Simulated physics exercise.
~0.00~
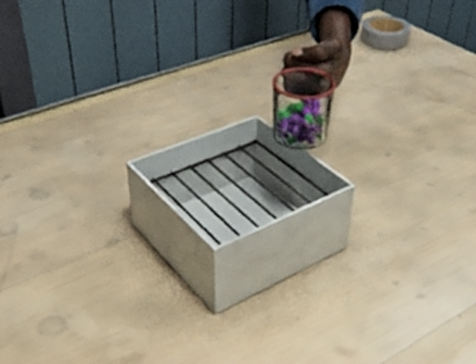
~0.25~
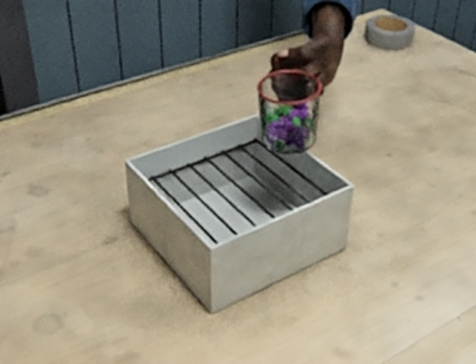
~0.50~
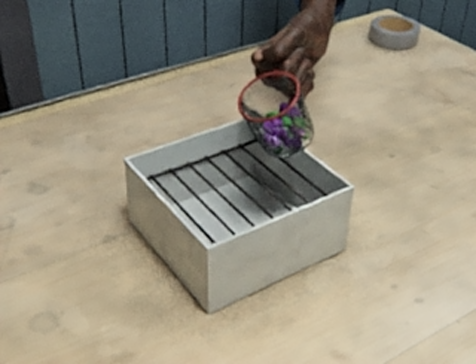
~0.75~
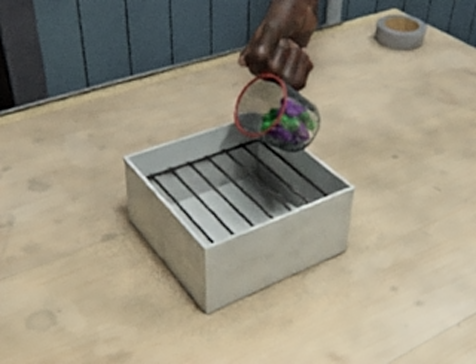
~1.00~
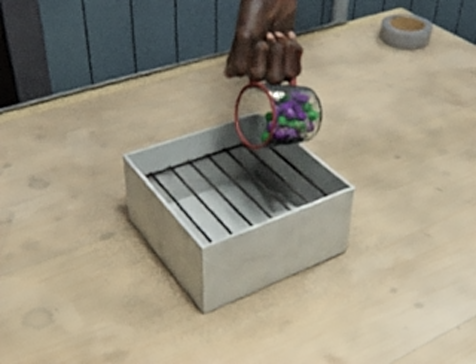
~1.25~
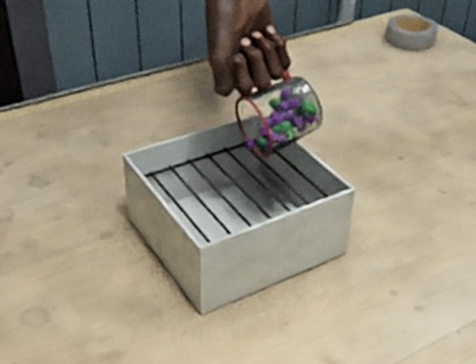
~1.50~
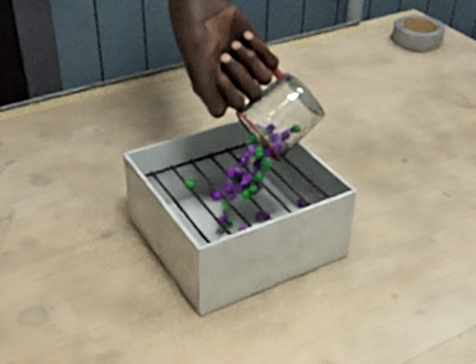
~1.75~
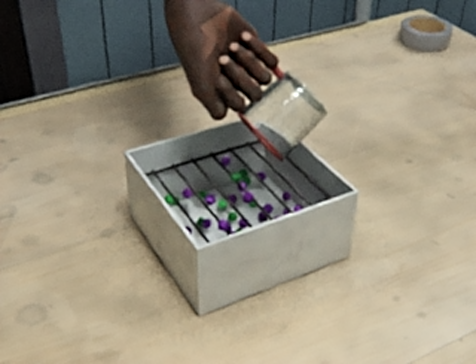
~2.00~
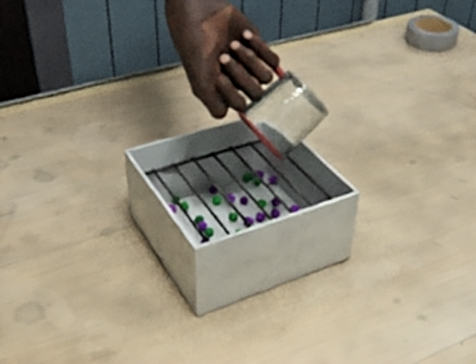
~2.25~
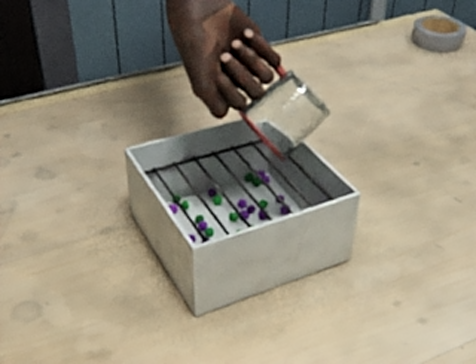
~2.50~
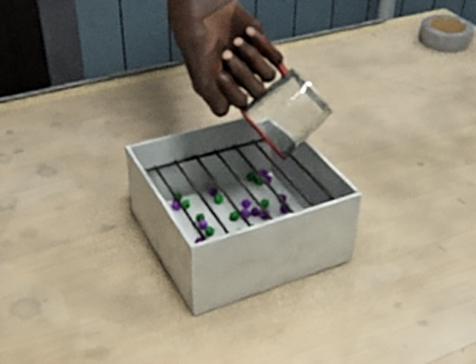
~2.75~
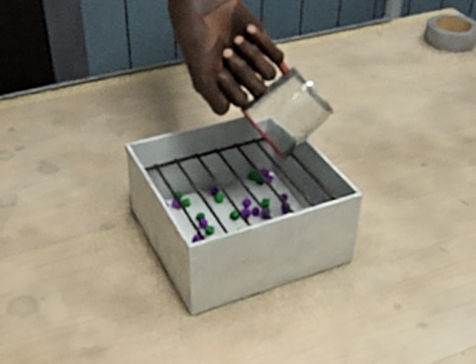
A hand tips a clear, red-rimmed cup of small purple and green pieces over an open pale grey box with a rack of thin dark wires across it. The box sits on a light wooden table, seen from above at an angle, with blue-grey panelling behind and a roll of tape at the upper right. The hand brings the cup left and gradually tilts it until the pieces spill out. They scatter across the wires and drop between them. All the purple and green pieces end up beneath the rack, while the hand holds the emptied cup tipped above.
